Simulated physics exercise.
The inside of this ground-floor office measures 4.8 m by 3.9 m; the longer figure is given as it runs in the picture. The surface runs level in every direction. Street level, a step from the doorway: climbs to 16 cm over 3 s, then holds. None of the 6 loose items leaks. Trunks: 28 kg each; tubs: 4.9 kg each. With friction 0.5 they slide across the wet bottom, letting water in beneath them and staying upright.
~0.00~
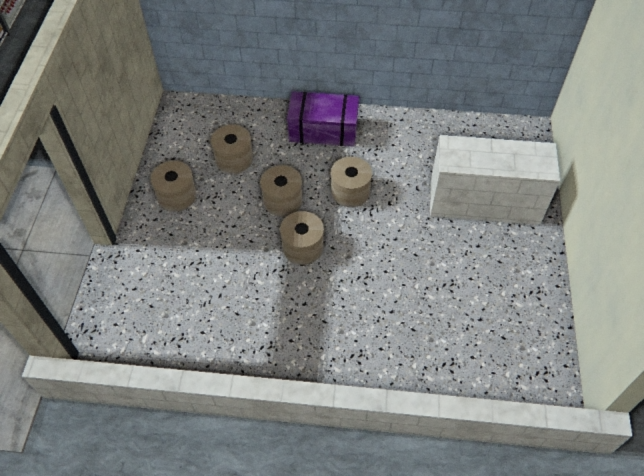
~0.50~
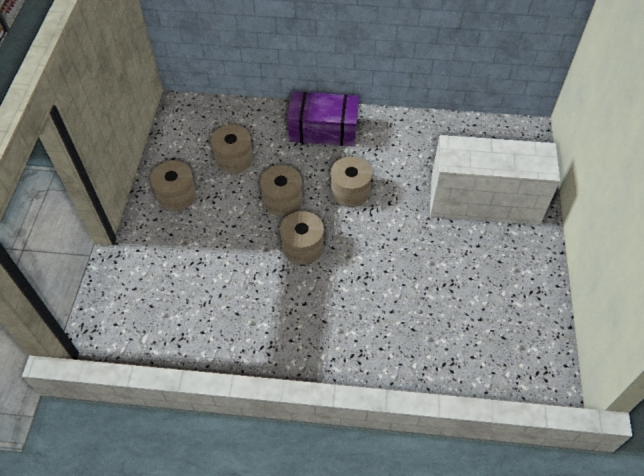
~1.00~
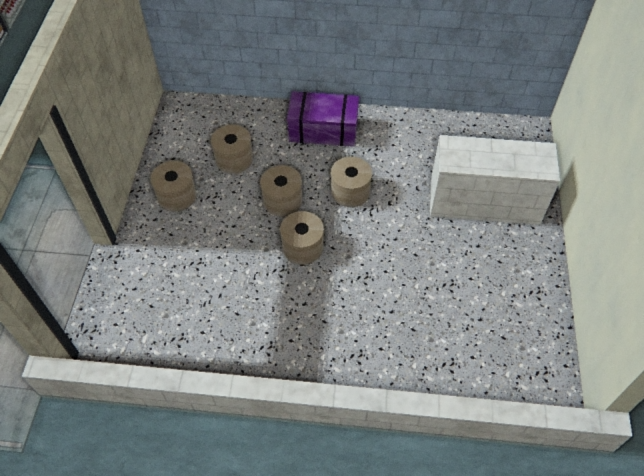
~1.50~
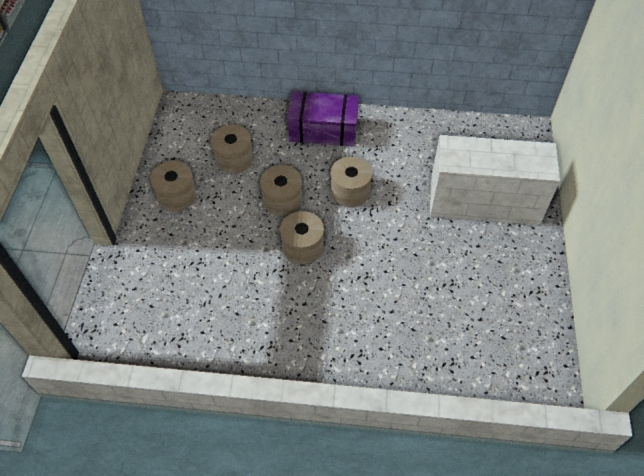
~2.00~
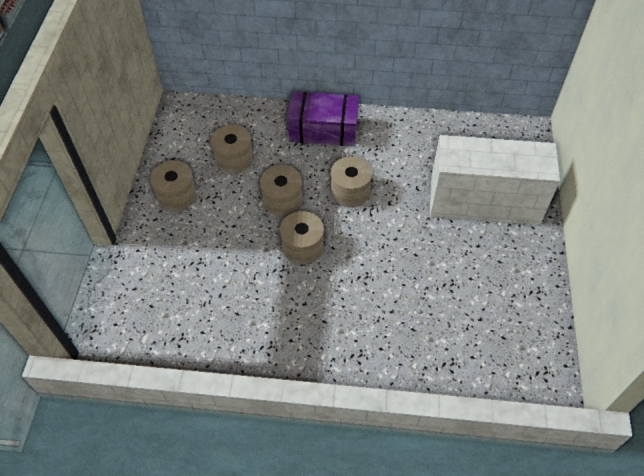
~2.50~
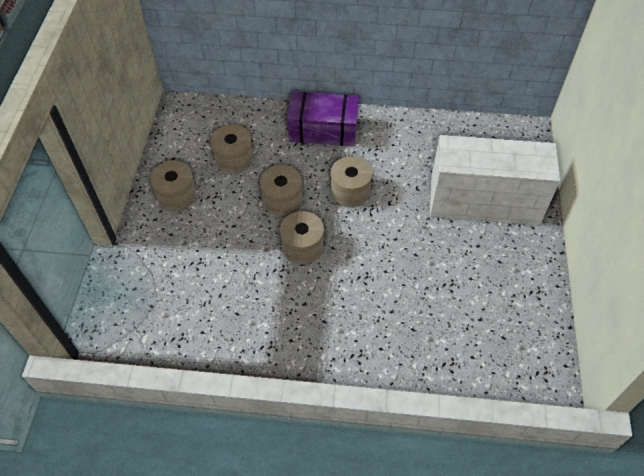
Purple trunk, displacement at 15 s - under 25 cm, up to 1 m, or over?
Stays close by.
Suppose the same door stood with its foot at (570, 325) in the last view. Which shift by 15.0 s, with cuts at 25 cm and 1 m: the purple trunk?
Note: Purple trunk displaced a short distance.
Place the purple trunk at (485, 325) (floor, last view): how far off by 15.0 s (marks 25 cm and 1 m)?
I'd say it budges a bit.
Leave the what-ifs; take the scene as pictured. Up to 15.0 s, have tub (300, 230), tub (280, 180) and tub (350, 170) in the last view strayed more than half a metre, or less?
In turn: Beyond, beyond, beyond.
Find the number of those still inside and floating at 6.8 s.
At that moment it comes to 1.
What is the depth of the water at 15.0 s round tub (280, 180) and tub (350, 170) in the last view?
Depth approx. 9 cm / 8 cm.
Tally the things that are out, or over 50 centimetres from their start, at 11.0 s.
Result: 3.
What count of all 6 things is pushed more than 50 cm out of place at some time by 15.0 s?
I make that 3.
After 3.5 s the purple trunk is near (323, 107), 0.0 m from its start, aground; 0 afloat.
After 6.8 s the purple trunk is near (323, 107), 0.0 m from its start, aground; 1 afloat.
After 11.0 s the purple trunk is near (323, 107), 0.0 m from its start, aground; 3 afloat.
After 15.0 s the purple trunk is near (321, 105), 0.0 m from its start, aground; 5 afloat.
